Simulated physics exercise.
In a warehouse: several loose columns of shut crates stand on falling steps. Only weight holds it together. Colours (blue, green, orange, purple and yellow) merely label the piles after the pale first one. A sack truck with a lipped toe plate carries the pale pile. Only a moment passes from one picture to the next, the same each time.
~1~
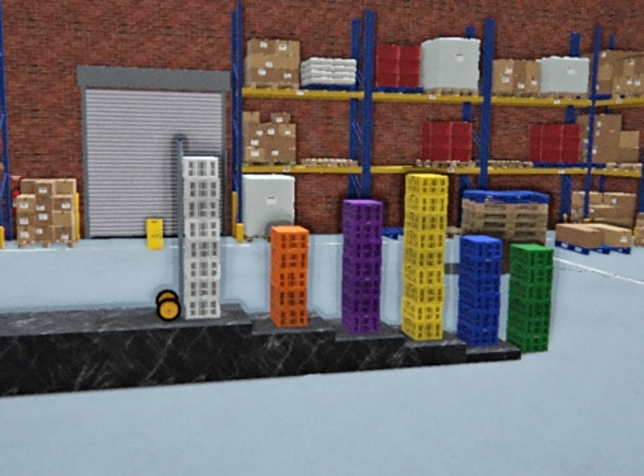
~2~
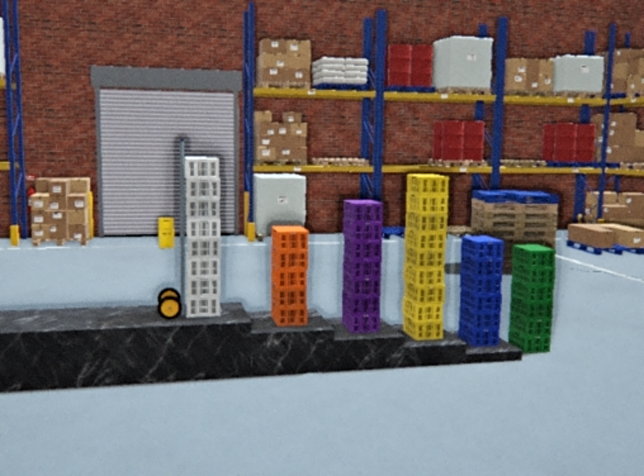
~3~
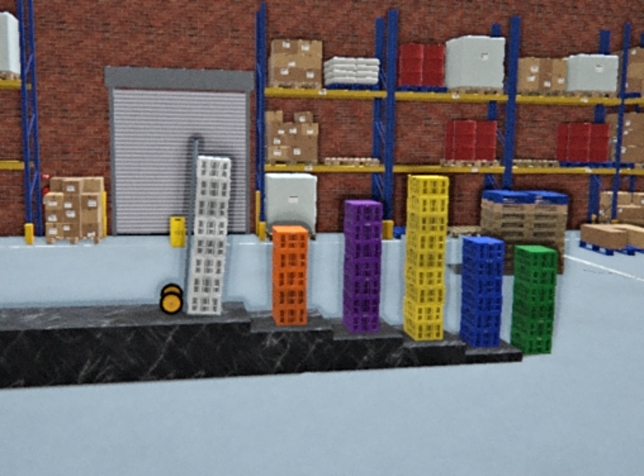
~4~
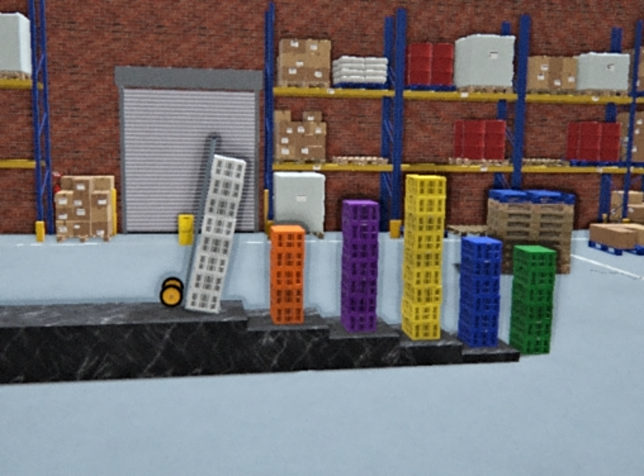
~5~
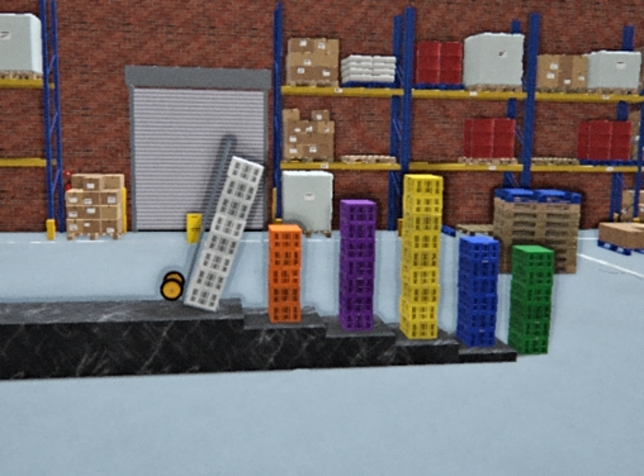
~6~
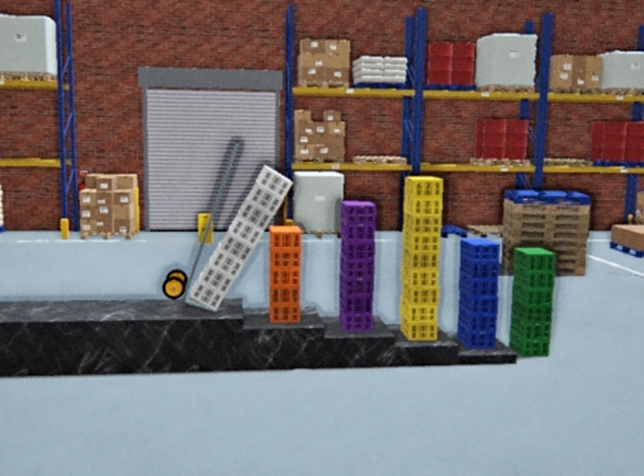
A white crate stack on a hand truck tilts steadily right toward still, colorful crate stacks.
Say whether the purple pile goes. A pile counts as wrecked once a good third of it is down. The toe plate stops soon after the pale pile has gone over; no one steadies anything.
That pile comes down.
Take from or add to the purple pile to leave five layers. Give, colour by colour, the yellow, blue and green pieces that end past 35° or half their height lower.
Pile by pile, yellow 8, blue 5, green 6.
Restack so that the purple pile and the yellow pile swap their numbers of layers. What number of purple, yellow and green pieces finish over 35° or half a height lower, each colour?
Purple 9, yellow 7, green 6.
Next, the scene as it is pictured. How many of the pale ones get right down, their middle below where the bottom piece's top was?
It comes to 4.
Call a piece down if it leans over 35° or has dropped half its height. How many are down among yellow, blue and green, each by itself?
Yellow 9, blue 6, green 5.
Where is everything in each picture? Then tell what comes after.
In the first frame (pixels give the middle of a visible side; the camera moves round a little), truck frame (181, 177) level; top purple crate (369, 213); top orange crate (294, 241); none of the others has stirred.
The second frame shows truck frame (183, 177) level; top purple crate (368, 213).
The third frame shows truck frame (194, 175) rocked barely, top of the pale pile leaning barely; top purple crate (368, 214); none of the others has stirred.
The fourth frame shows truck frame (208, 173) rocked a little, top of the pale pile leaning a little; top purple crate (365, 213); none of the others has stirred.
The fifth frame shows truck frame (220, 173) rocked clearly, top of the pale pile leaning clearly; top purple crate (362, 213); none of the others has stirred.
The sixth frame shows truck frame (226, 175) rocked clearly, top of the pale pile leaning well over; top purple crate (361, 214); top orange crate (287, 241); none of the others has stirred.
Shortly afterwards, 8 of the pale pile down; none of the 7 purple crates down (0 of 33 in all colours); top purple crate half its height from its place; top orange crate tilted a little.
Next, 7 of the pale pile down; 2 of the 7 purple crates down (7 of 33 in all colours); top purple crate tilted clearly, half its height lower; top orange crate tilted well over, some two heights lower.
Some moments later, 7 of the pale pile down; 7 of the 7 purple crates down (21 of 33 in all colours); top purple crate tilted well over, some three heights lower; top yellow crate on its side.
Afterwards, 7 of the pale pile down; 7 of the 7 purple crates down (32 of 33 in all colours); top purple crate on its side; top yellow crate upside down.
In the end, 7 of the pale pile down; 7 of the 7 purple crates down (32 of 33 in all colours); top purple crate on its side; top yellow crate upside down. From the last view, middles, top purple crate near (501, 286).
